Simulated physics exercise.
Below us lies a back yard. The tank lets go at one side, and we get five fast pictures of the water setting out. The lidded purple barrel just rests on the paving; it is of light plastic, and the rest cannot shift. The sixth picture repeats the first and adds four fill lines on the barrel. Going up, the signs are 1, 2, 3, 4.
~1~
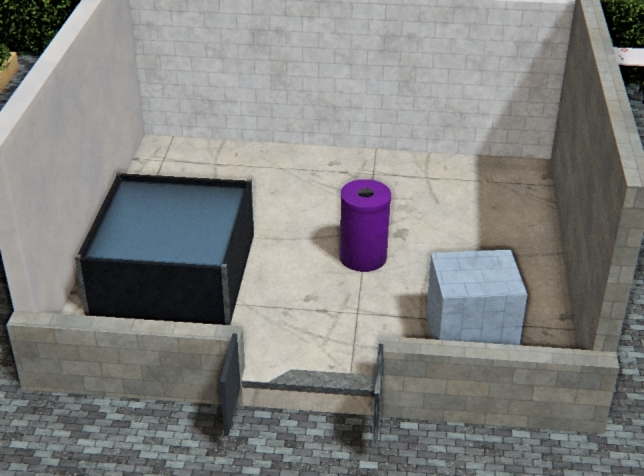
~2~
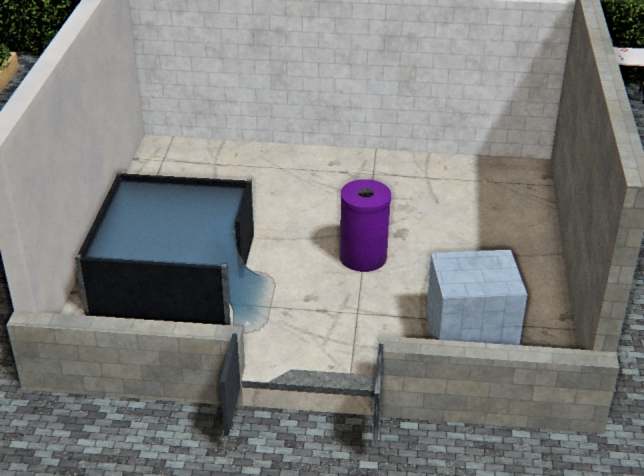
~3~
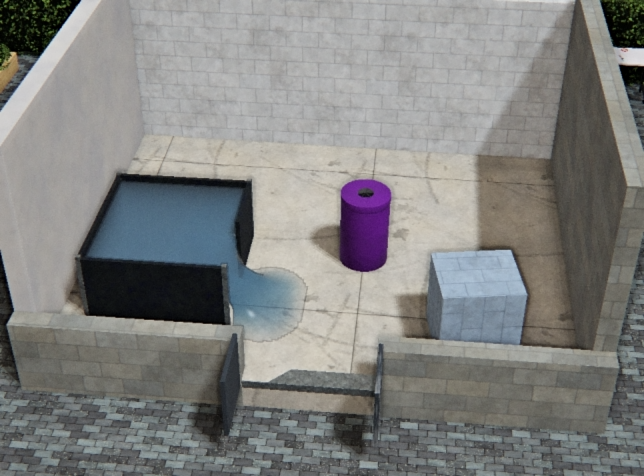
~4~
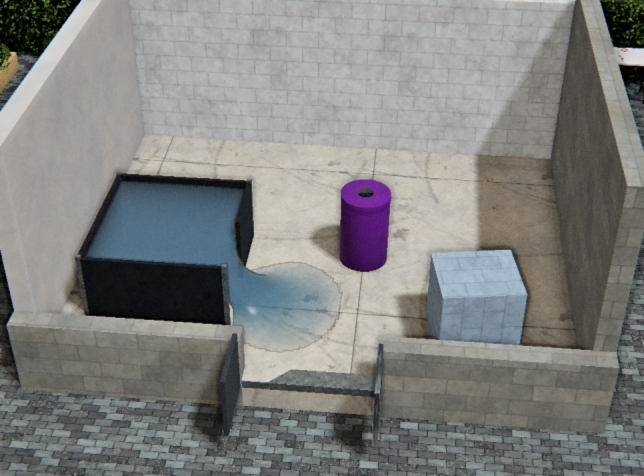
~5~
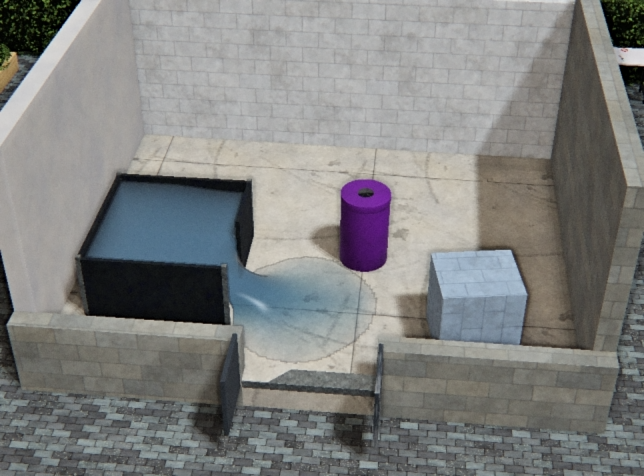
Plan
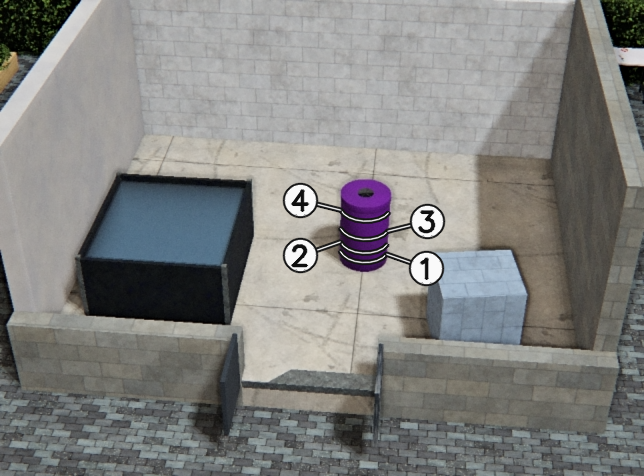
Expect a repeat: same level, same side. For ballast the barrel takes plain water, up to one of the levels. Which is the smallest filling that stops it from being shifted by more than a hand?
Level 1 just does it.
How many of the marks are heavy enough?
All of the four.
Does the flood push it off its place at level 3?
No, that is safe.
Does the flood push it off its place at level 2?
No, not at all.
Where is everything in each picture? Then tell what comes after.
Lid of the purple barrel at (365, 193); tank full, its middle at (169, 223); open gate at (310, 335).
Water covers 2 % of the ground and is seen nearest the barrel at (268, 284).
Water covers 3 % of the ground and is seen nearest the barrel at (300, 286).
Water covers 6 % of the ground and is seen nearest the barrel at (328, 281).
Lid of the purple barrel at (365, 193); water covers 9 % of the ground and is seen nearest the barrel at (345, 272).
On the marked copy, 1 at (362, 262); 2 at (362, 253); 3 at (362, 239); 4 at (363, 221); from the bottom up 1, 2, 3, 4.
For level 1, it shifts by a finger or two and stays.
For level 2, it does not move.
For level 3, it does not move.
For level 4, it does not move.
